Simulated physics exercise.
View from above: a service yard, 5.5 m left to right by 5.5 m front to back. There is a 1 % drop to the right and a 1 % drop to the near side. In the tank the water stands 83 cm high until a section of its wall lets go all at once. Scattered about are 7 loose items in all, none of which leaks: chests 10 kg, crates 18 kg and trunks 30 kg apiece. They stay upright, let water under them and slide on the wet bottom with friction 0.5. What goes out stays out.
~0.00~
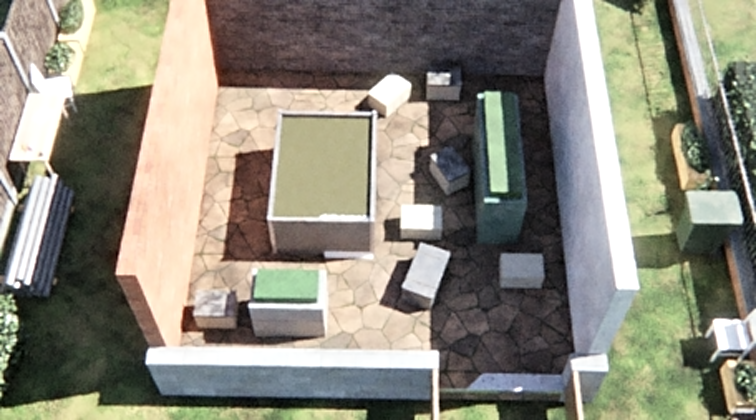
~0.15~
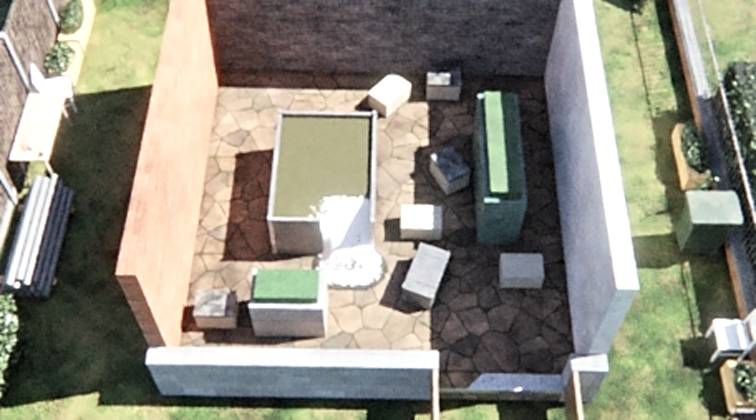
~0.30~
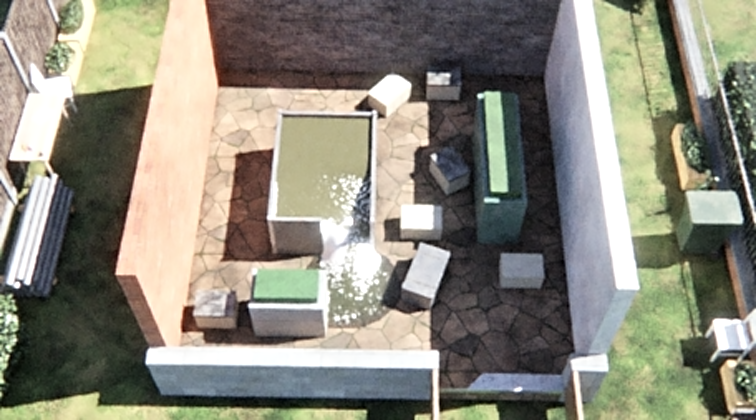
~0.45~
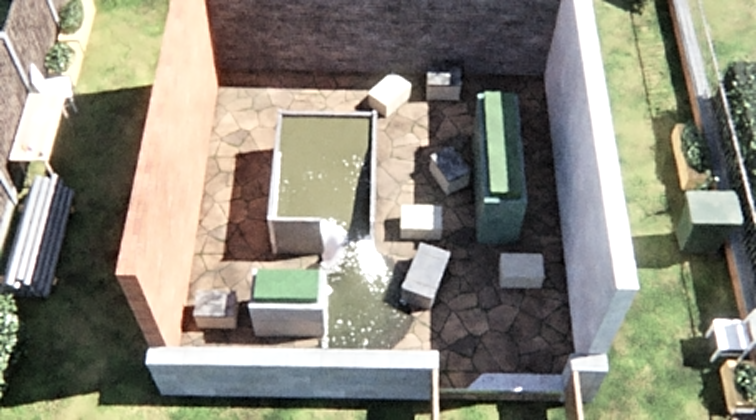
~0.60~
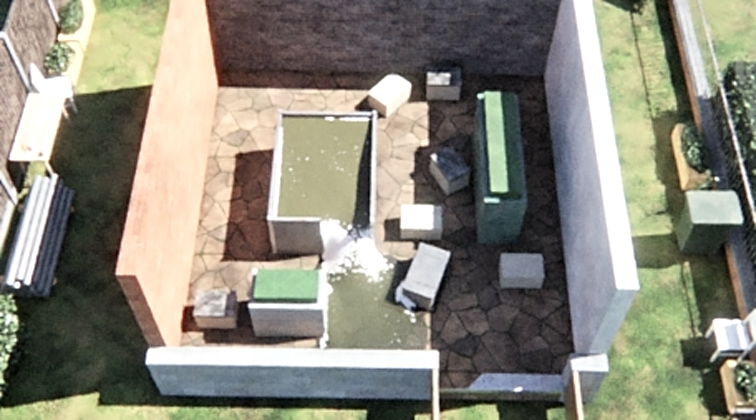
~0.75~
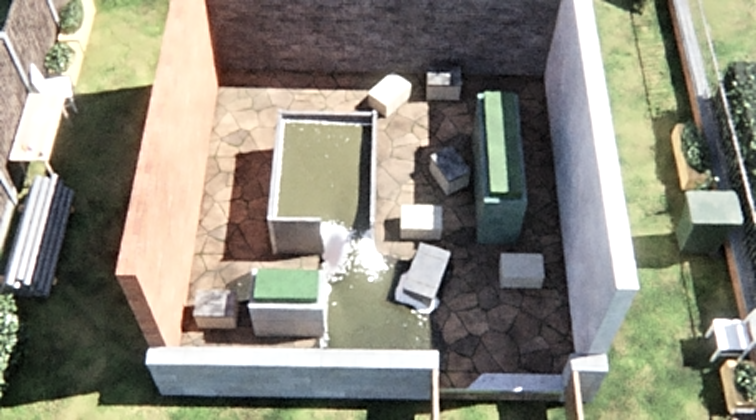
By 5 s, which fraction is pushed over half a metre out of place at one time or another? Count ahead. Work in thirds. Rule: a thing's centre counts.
My guess is it is going to land beneath one third.
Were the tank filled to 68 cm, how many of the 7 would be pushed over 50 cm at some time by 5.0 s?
Count under that change: 0.
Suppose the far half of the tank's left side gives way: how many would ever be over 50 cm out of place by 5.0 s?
The answer would then be 4.
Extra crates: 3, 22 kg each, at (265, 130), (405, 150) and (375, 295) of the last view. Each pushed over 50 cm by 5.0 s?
Going through them, I'd say falls short, falls short and finally exceeds it.
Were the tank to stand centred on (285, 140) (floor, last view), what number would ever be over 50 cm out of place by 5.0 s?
Result: 3.
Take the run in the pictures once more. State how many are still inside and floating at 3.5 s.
The count is 1.
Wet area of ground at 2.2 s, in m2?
Roughly 13 m2.
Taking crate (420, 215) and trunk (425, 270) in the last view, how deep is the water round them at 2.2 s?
First about 0 cm, second about 3 cm.
After 1.1 s 0 of 7 are over 50 cm from their spots; 0 afloat.
After 2.2 s 0 of 7 are over 50 cm from their spots; 0 afloat.
After 3.5 s 0 of 7 are over 50 cm from their spots; 1 afloat.
After 5.0 s 0 of 7 are over 50 cm from their spots, and 0 have been at some point; 1 afloat.
